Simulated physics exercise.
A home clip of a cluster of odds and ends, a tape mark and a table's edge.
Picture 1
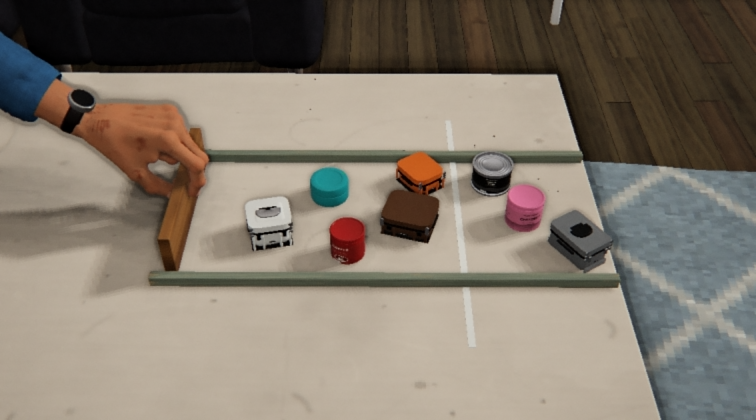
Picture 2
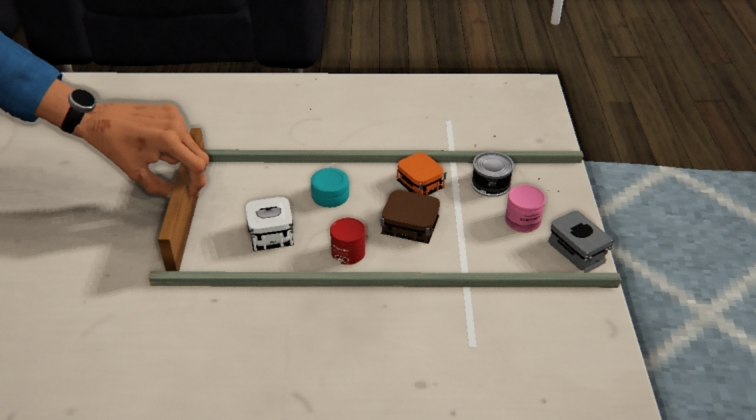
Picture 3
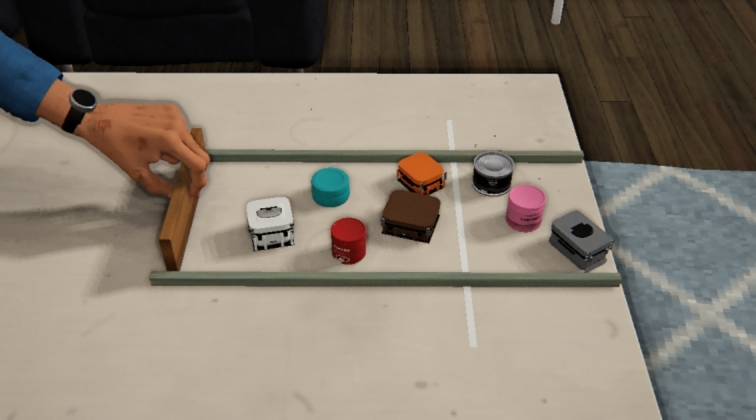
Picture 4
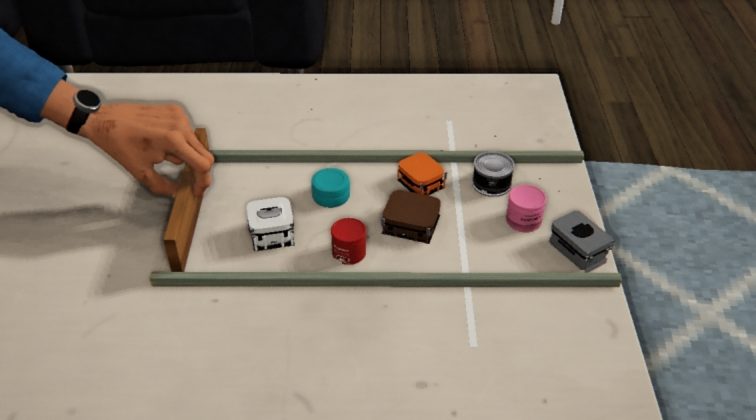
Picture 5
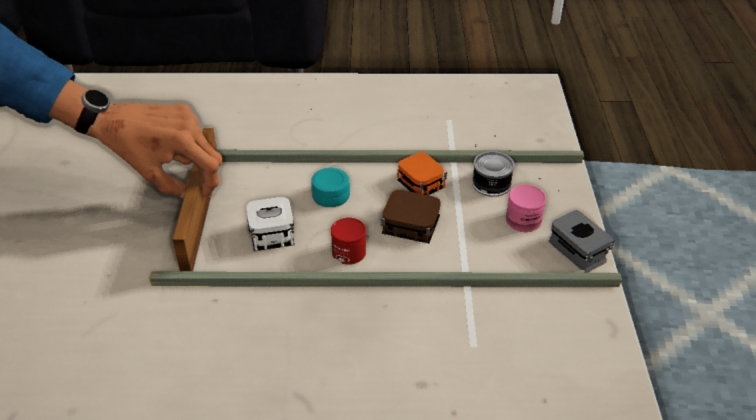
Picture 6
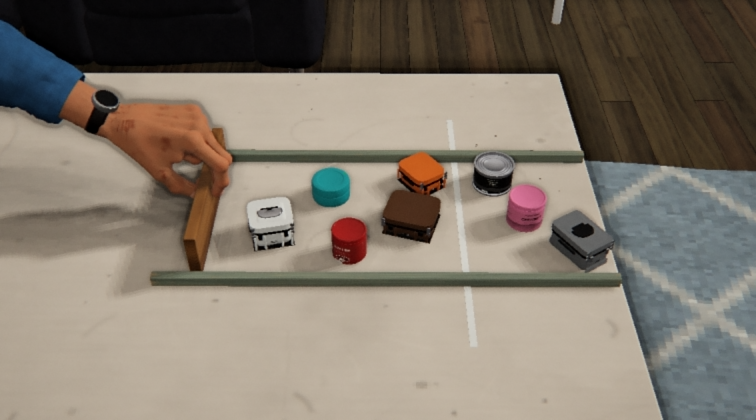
On a pale tabletop between two green rails, a hand slid a wooden board a short way right toward a scattered group of small cases and tubs, which stayed put around a white tape line.
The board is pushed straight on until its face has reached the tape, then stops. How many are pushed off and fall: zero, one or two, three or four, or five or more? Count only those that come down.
In the end the number that fall off is zero.
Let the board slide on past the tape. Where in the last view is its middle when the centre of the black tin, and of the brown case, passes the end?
Near (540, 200) and (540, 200).
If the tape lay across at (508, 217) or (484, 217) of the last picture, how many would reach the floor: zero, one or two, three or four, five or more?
The falls would be just one or two; zero.
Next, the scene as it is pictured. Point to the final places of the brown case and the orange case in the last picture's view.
Near (523, 209) and (474, 165).
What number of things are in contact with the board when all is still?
That makes 4.
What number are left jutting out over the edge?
The number is 0.
Soon after, none off yet; grey case at rest near (580, 241); pink tub at rest near (526, 208); black tin at rest near (493, 174).
At rest, the number that fall off is zero.
